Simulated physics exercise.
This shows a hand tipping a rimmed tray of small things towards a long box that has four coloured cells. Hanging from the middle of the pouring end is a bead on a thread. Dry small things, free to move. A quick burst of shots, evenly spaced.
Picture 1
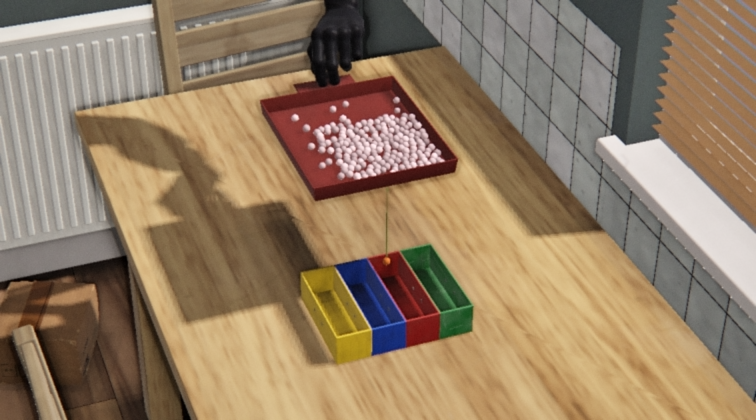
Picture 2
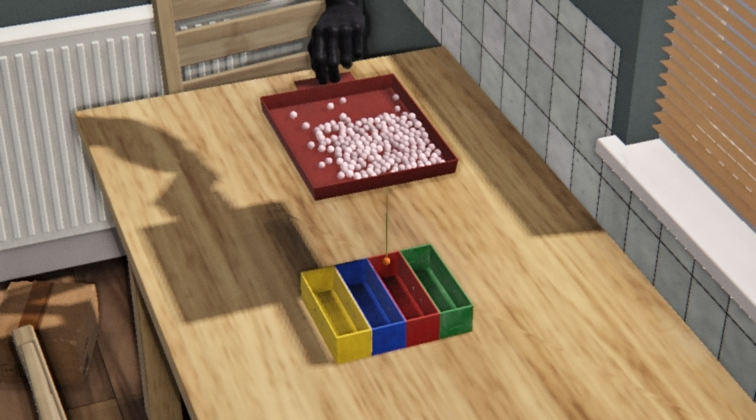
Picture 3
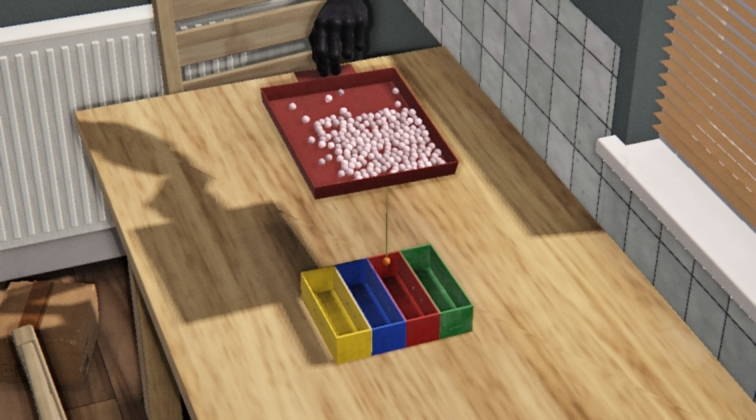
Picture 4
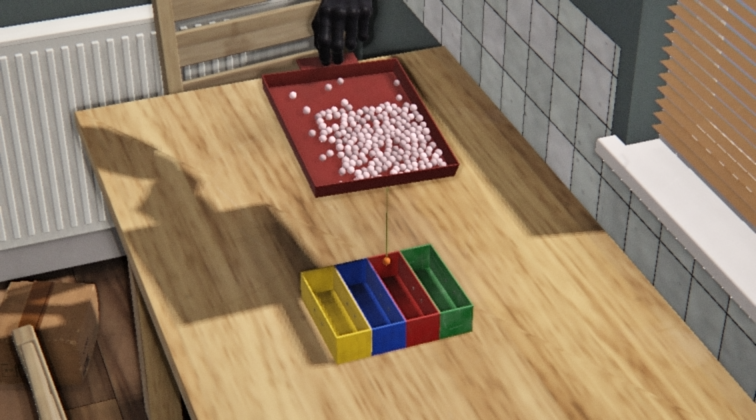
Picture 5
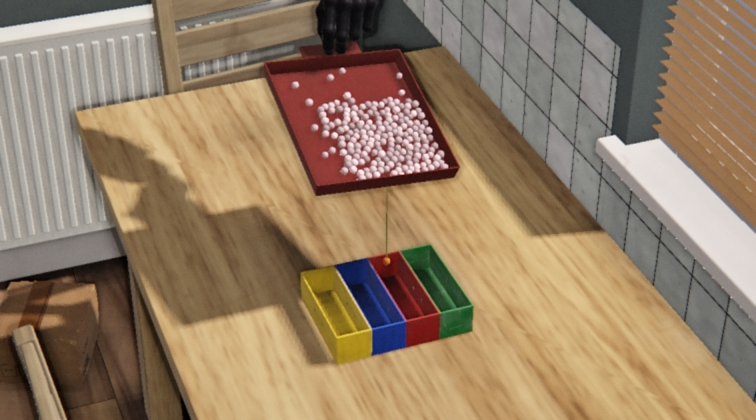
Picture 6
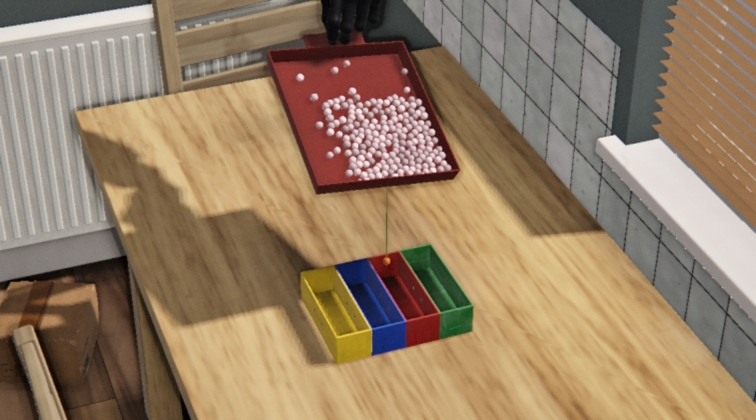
A black-gloved hand slowly raised the back of a red tray of small pinkish-white balls, and the balls began shifting toward its lower edge, while the box with yellow, blue, red and green cells stayed still.
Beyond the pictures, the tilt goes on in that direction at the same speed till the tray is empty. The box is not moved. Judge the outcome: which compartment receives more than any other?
The green compartment receives the most.
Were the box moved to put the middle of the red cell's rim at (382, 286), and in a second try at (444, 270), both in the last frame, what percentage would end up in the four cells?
You'd see around 20 per cent and then around 100 per cent.
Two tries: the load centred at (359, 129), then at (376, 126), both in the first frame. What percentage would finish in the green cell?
You'd get near 30 percent first and near 30 percent after that.
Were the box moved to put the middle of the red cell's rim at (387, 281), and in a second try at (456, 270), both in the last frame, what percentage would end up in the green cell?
20 and 10 in a hundred.
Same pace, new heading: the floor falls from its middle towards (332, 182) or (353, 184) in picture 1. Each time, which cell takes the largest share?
First aim: The cell in yellow. Second aim: The yellow one.
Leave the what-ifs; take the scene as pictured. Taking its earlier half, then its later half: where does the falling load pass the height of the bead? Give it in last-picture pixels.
Half one: (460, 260), half two: (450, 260).
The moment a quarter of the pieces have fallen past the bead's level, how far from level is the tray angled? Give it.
Near 95 degrees.
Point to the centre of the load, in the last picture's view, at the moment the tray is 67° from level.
I'd put the middle close to (411, 148).
Soon, tray tipped steeply; all on the tray.
A while on, tray tipped past a quarter turn; a small part on the tray; about a quarter in the green cell; a stray few in the red cell; about two thirds falling or outside the box.
Towards the end, tray tipped past a quarter turn; about a third in the green cell; a small part in the red cell; about two thirds falling or outside the box.
Finally, tray tipped past a quarter turn; about a third in the green cell; a small part in the red cell; none in the yellow cell; none in the blue cell; about two thirds outside the box.
